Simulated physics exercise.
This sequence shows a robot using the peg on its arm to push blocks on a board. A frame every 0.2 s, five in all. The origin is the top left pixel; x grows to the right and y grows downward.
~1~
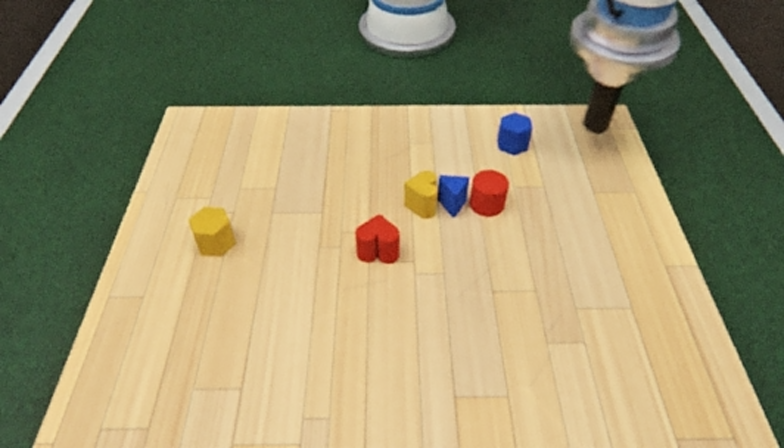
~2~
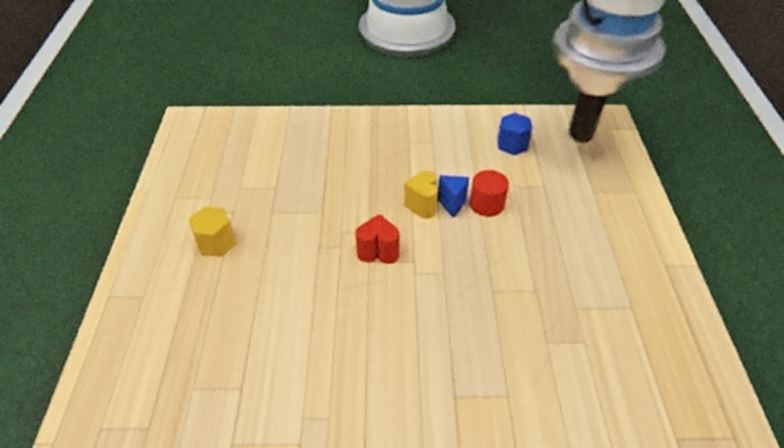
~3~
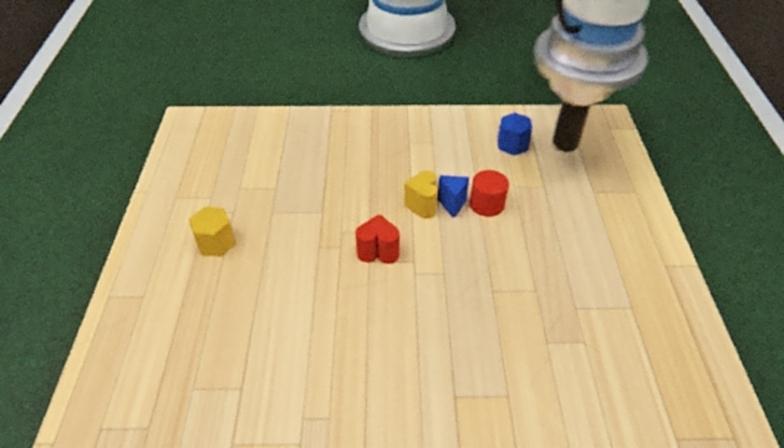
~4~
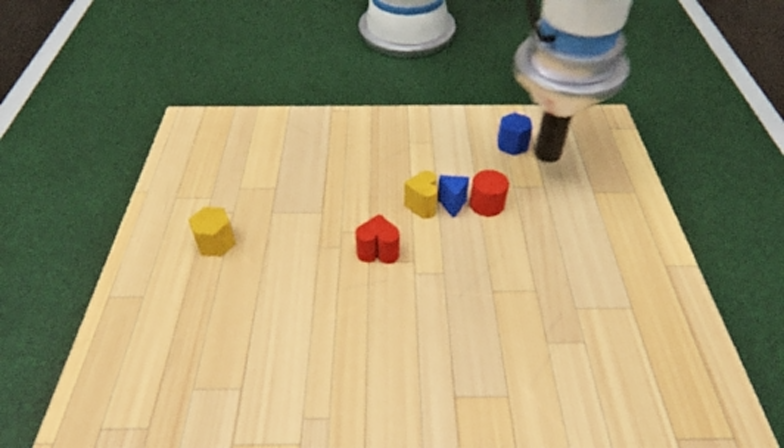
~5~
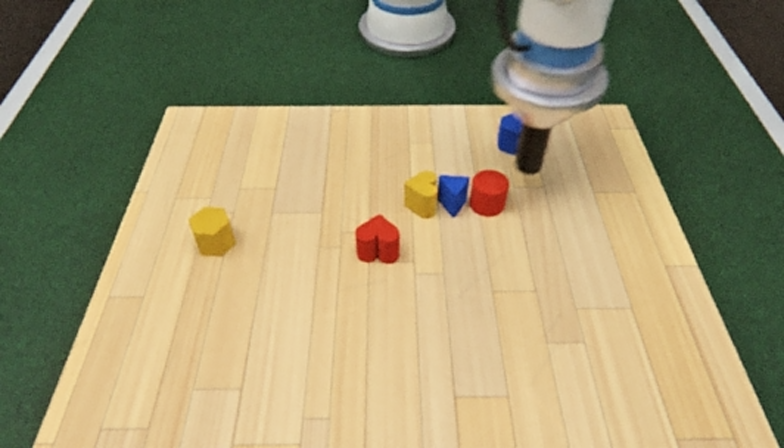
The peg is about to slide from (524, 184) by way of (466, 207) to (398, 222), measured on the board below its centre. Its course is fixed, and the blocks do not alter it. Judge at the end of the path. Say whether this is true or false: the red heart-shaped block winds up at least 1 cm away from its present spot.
Verdict: False.
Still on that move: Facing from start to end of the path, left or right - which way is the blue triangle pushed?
It shifts to the right.
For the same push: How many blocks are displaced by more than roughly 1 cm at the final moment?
Three or more.
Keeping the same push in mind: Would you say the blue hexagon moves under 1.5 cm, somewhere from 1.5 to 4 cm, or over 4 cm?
It moves only a bit, under 1.5 cm.
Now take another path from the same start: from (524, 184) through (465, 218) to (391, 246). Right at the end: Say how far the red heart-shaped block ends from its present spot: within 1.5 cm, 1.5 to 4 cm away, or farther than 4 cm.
Between 1.5 and 4 cm.
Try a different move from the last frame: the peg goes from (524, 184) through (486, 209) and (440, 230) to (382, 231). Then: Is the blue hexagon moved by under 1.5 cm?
My answer is yes.
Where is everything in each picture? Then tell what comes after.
Peg tip (595, 127); block tops, red heart-shaped block (378, 229); yellow heart-shaped block (424, 183); blue triangle (455, 182); red cylinder (491, 181); blue hexagon (517, 122), in the first picture.
Peg (580, 136); blocks unchanged, in the second picture.
Peg (565, 145); blocks unchanged, in the third picture.
Peg (547, 156); blocks unchanged, in the fourth picture.
Peg (528, 167); red heart-shaped block (378, 229); yellow heart-shaped block (424, 183); blue triangle (455, 182); red cylinder (491, 181); blue hexagon (517, 122), in the fifth picture.
What follows on the original path. One third of the way, peg (489, 184); yellow heart-shaped block (420, 182), turned 15° anticlockwise; blue triangle (444, 182), turned 15° clockwise; red cylinder (469, 195).
Two thirds of the way, peg (445, 197); yellow heart-shaped block (403, 183), turned 20° anticlockwise; blue triangle (425, 180); red cylinder (441, 214).
At the end, peg (398, 205); red heart-shaped block in place; yellow heart-shaped block (381, 181), turned 30° clockwise; blue triangle (413, 177), turned 40° clockwise; red cylinder (432, 219); blue hexagon in place.
